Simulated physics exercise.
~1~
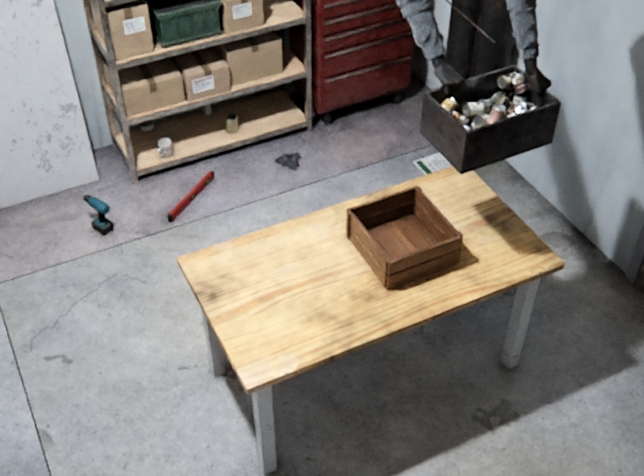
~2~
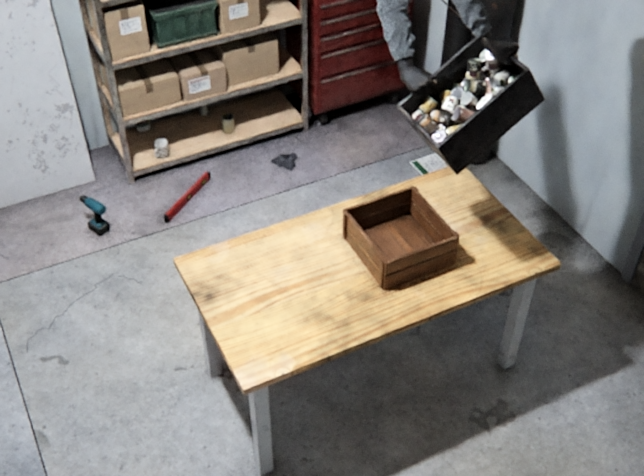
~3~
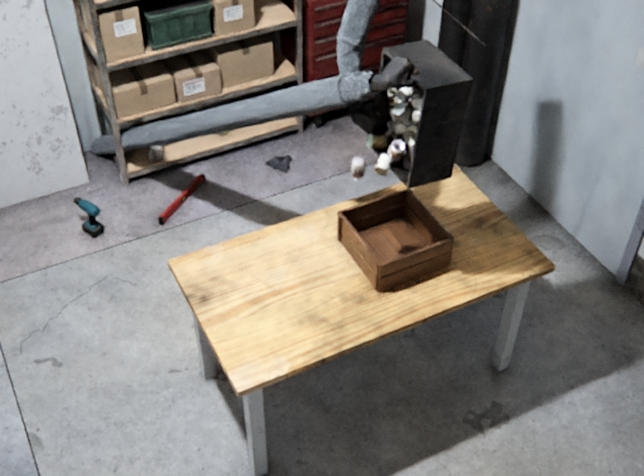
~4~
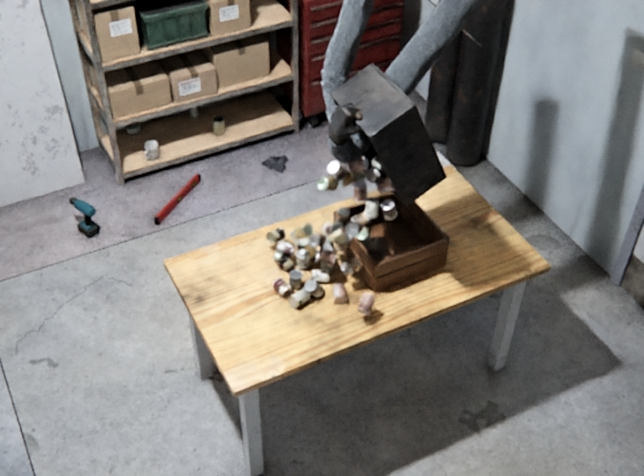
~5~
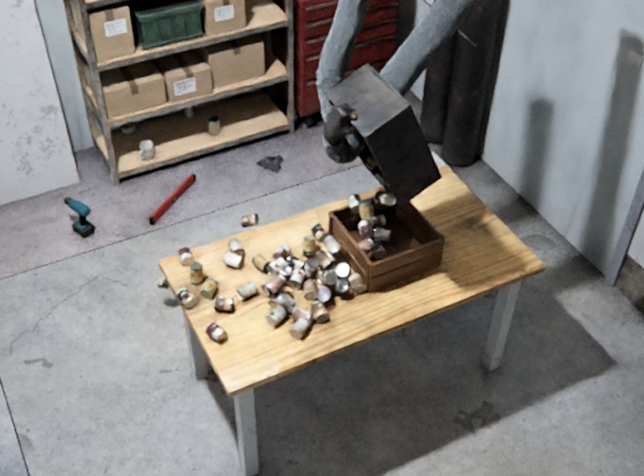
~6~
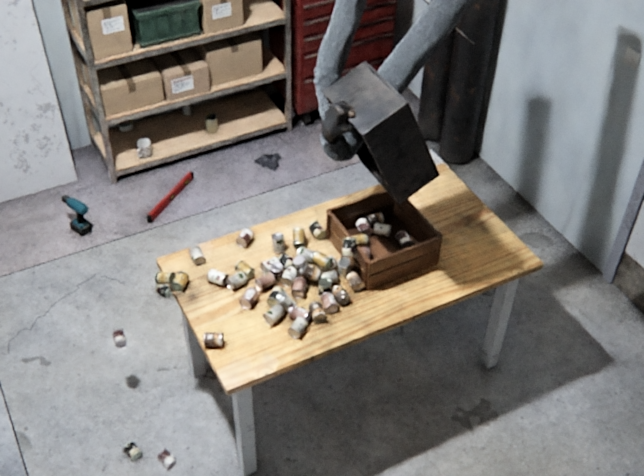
Two gloved hands tipped a black crate of small tins over a wooden box on a table, and most spilled across the tabletop to the left, with a few dropping to the floor and only some landing in the box.
